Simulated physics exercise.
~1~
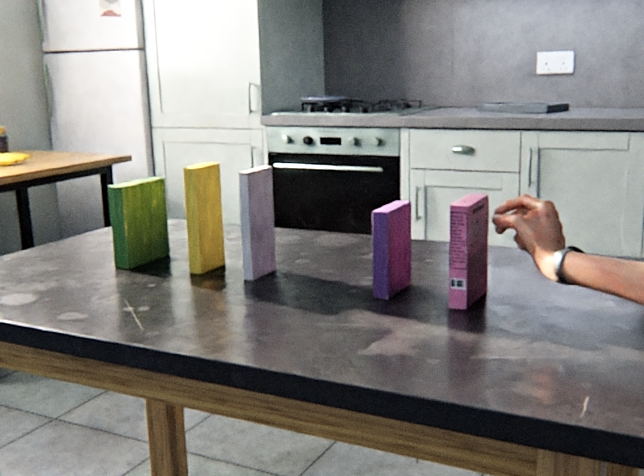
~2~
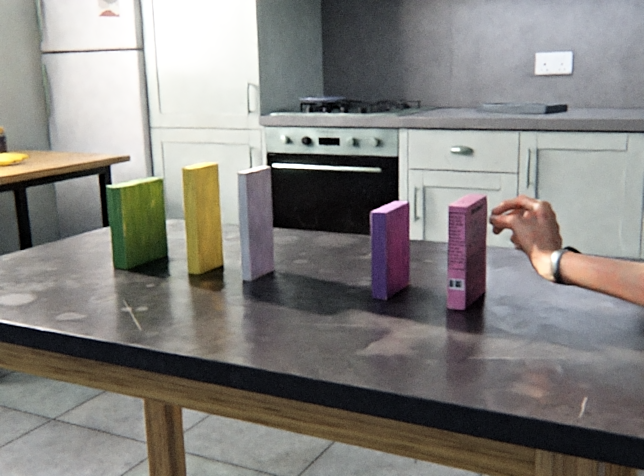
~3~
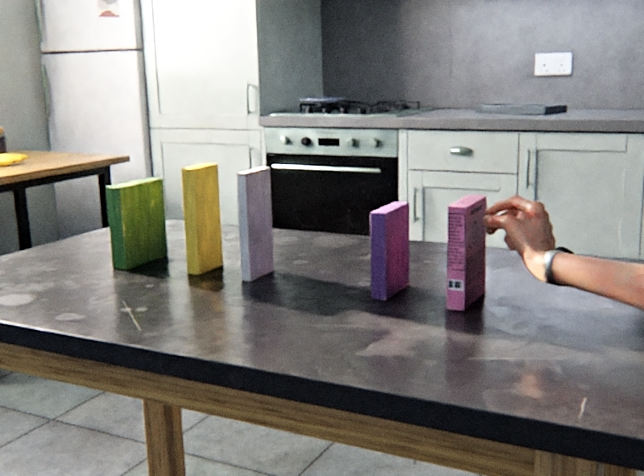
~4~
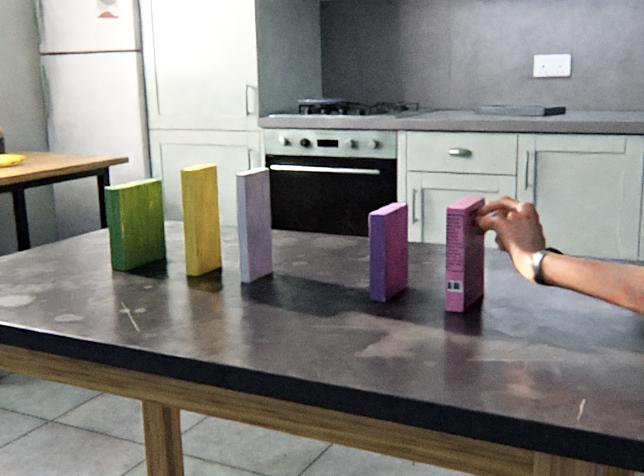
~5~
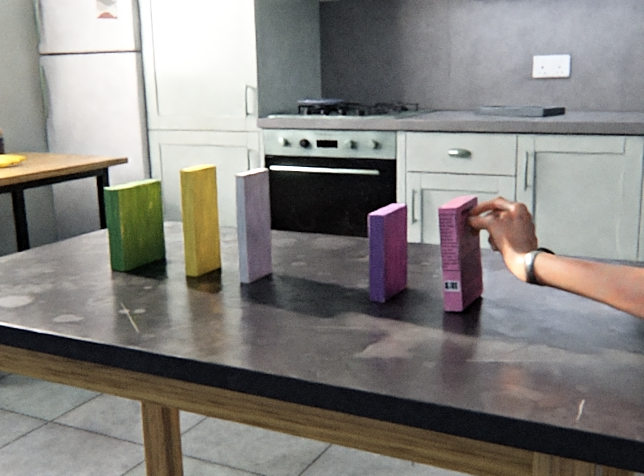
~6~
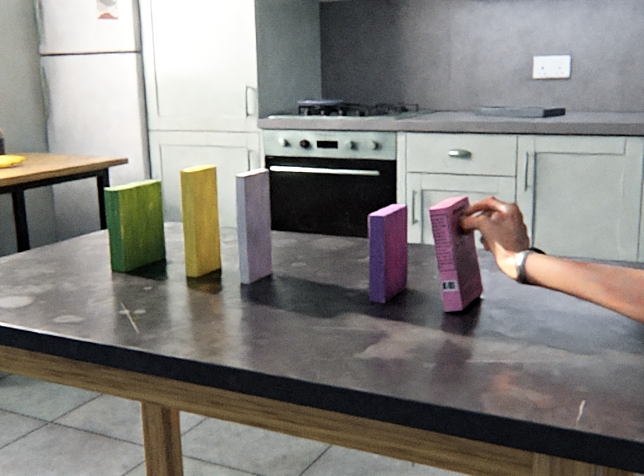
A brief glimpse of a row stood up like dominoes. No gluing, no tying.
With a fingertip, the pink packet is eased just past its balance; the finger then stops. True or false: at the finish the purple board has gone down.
True.
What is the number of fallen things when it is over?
2.
Then, 0.30 s later than the last frame, pink packet 42° over; purple board tilted by 6° near (385, 251).
Then, 0.50 s later than the last frame, pink packet 77° over; purple board tilted by 70° near (347, 268).
Then, 0.60 s later than the last frame, pink packet 78° over; purple board on its side near (335, 278).
When it is over, lying over on the table, purple board; the other 2 as before. End places, in pixels of the last picture, purple board near (335, 280).
